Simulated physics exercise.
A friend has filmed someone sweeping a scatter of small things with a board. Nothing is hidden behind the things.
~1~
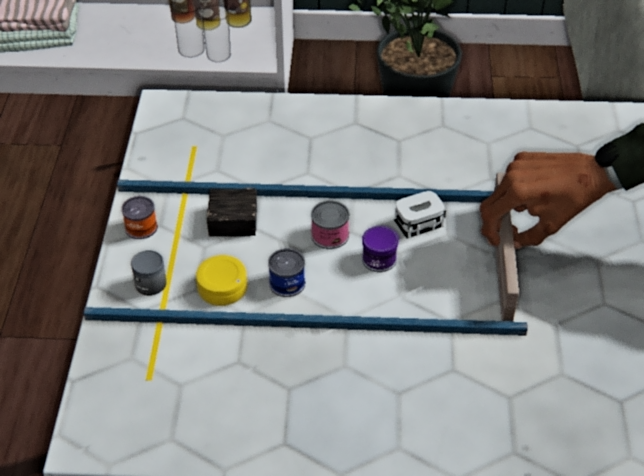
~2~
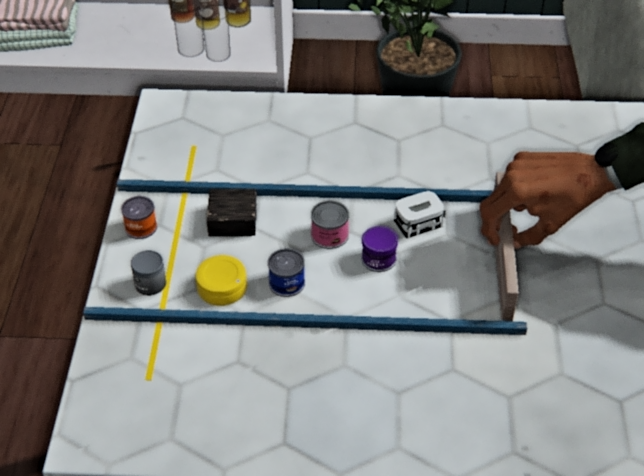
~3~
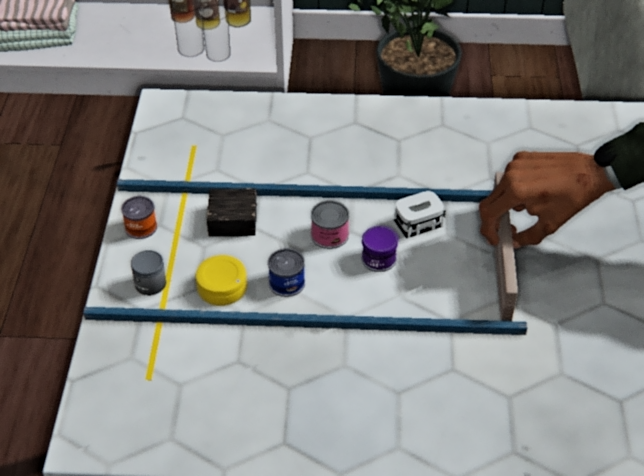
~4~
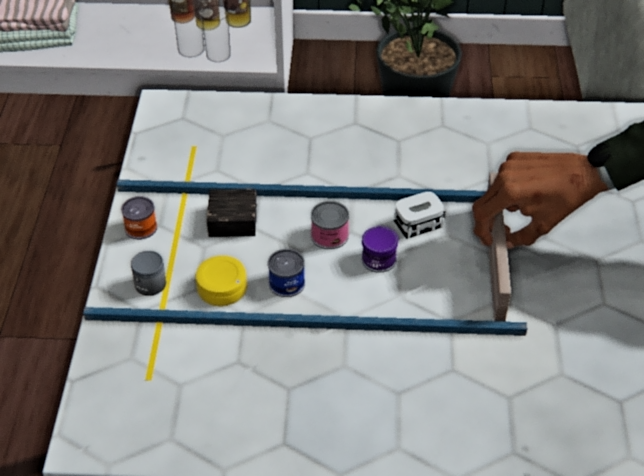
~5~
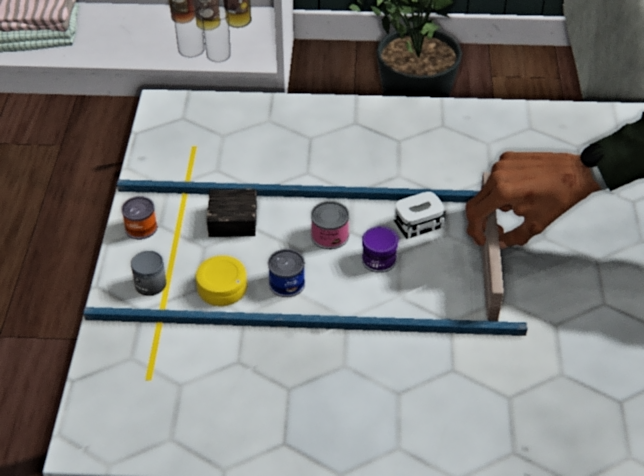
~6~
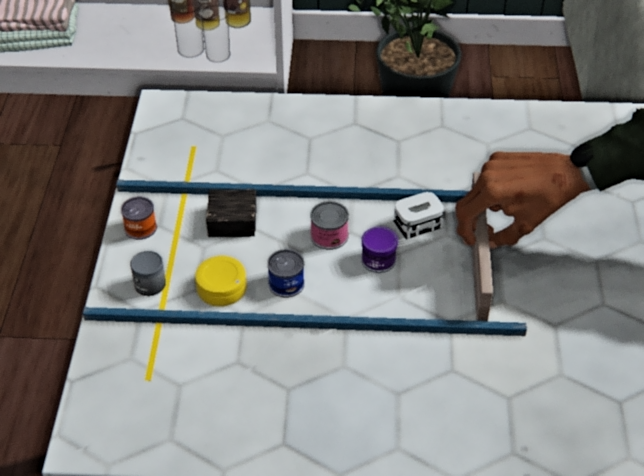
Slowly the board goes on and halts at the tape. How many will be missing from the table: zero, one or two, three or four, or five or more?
In the end the number that fall off is one or two.
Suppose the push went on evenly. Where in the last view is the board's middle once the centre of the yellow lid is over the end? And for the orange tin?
Its middle is around (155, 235) and around (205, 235).
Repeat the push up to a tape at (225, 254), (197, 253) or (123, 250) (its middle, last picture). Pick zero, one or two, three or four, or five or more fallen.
One after another: None; one to two; three or four.
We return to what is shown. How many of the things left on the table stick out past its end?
It comes to 2.
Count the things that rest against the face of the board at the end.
It touches 4.
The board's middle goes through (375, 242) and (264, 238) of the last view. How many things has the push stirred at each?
By then 2, and 6.
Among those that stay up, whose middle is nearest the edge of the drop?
That is the black block.
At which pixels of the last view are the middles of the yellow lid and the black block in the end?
The yellow lid stops around (106, 286); the black block around (114, 214).
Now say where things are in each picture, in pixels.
The first picture shows orange tin (140, 218); grey tub (149, 273); yellow lid (222, 280); board (504, 246); tape (174, 251).
The second picture shows grey tub (149, 273); white case (419, 215).
The third picture shows yellow lid (222, 280); board (503, 245).
The fourth picture shows orange tin (139, 218); pink pot (330, 225).
The fifth picture shows grey tub (149, 273); black block (232, 213).
The sixth picture shows orange tin (139, 218); grey tub (148, 274); yellow lid (221, 281); board (480, 245); tape (173, 252).
Soon after, none off yet; orange tin at rest near (139, 218); grey tub at rest near (148, 274); yellow lid at rest near (221, 281).
After that, none off yet; orange tin at rest near (139, 218); grey tub at rest near (148, 274); yellow lid displaced a little near (201, 281).
In the end, the number that fall off is one or two; gone, grey tub and orange tin.
